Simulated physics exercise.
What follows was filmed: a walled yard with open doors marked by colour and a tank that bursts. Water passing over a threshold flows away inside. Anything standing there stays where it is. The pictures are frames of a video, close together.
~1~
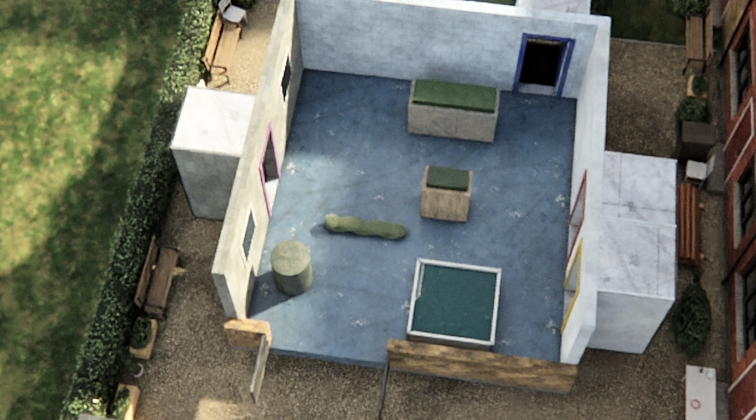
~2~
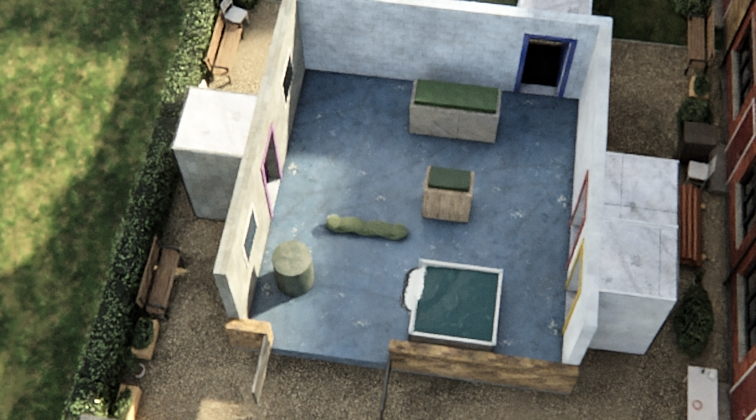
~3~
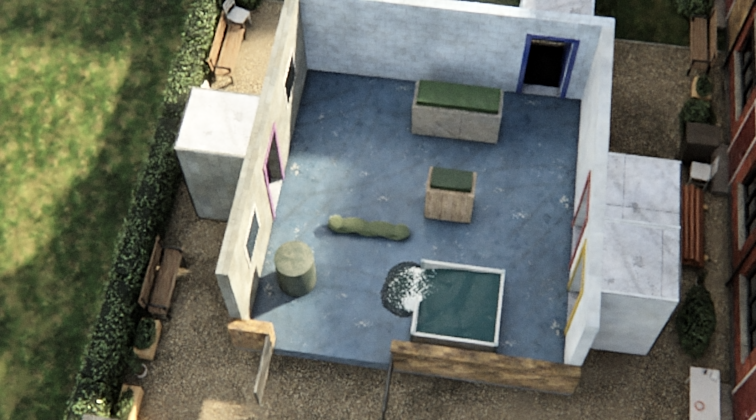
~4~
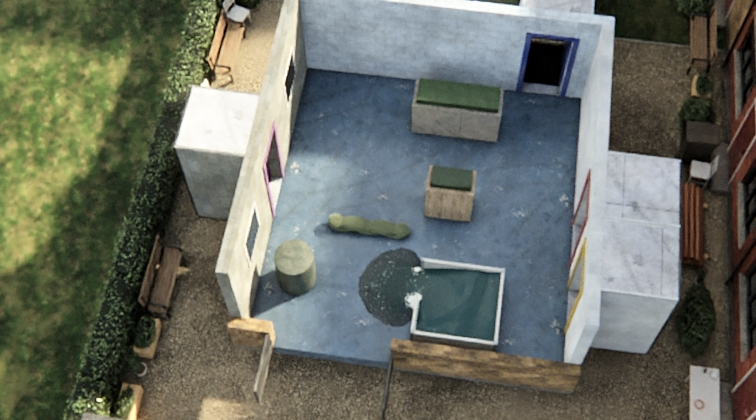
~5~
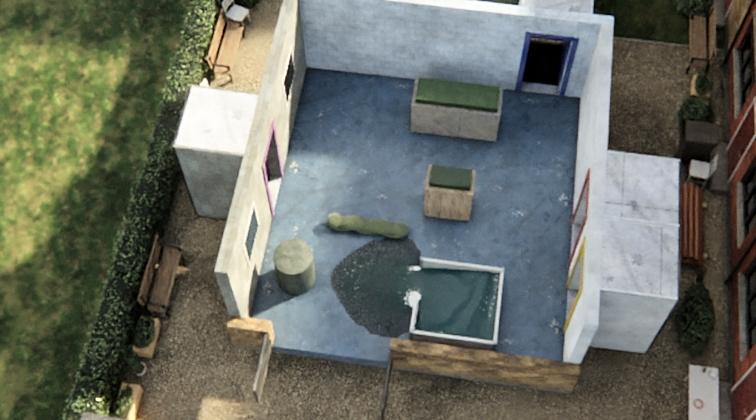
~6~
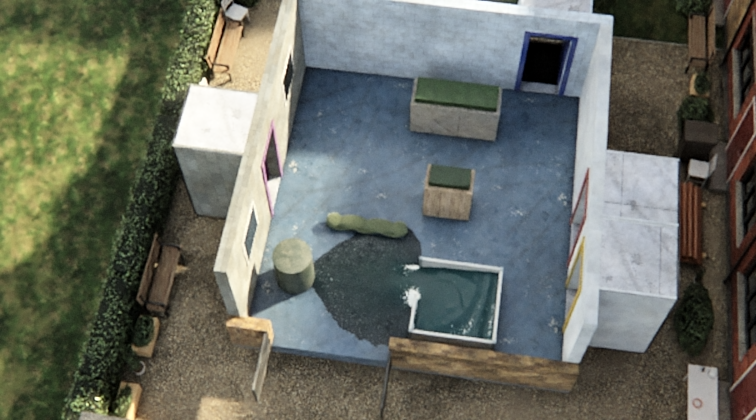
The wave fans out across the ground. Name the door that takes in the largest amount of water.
Purple.
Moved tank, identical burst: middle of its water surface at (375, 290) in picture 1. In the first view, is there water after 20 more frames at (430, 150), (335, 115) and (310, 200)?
Result, in order: Unaffected; affected; affected.
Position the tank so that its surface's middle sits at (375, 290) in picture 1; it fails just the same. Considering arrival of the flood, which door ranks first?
It's the purple-painted one.
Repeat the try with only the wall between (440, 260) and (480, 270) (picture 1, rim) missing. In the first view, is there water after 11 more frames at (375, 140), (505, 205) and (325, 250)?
The first spot is left untouched, the second soaked through, the third left untouched.
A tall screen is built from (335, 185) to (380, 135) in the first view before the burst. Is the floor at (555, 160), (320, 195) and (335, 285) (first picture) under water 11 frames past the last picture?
Going through them in order, I get high and dry, high and dry and inundated.
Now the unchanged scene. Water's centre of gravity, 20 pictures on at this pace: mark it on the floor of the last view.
Roughly at (369, 275).
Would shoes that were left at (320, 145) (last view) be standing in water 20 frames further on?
At that place: Awash.
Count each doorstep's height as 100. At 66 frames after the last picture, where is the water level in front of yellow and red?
Estimate, in order: 0 and 0 percent.
A moment on, water covers 15 % of the floor; yellow door not reached, purple door not reached, red door not reached, blue door not reached.
Next, water covers 20 % of the floor; yellow door not reached, purple door a trickle in, red door not reached, blue door not reached.
Then, water covers 30 % of the floor; yellow door not reached, purple door some in, red door not reached, blue door not reached.
Later, water covers 40 % of the floor; yellow door not reached, purple door some in, red door not reached, blue door not reached.
In the end, water covers 45 % of the floor; yellow door not reached, purple door some in, red door not reached, blue door not reached; the purple door has let in the most.
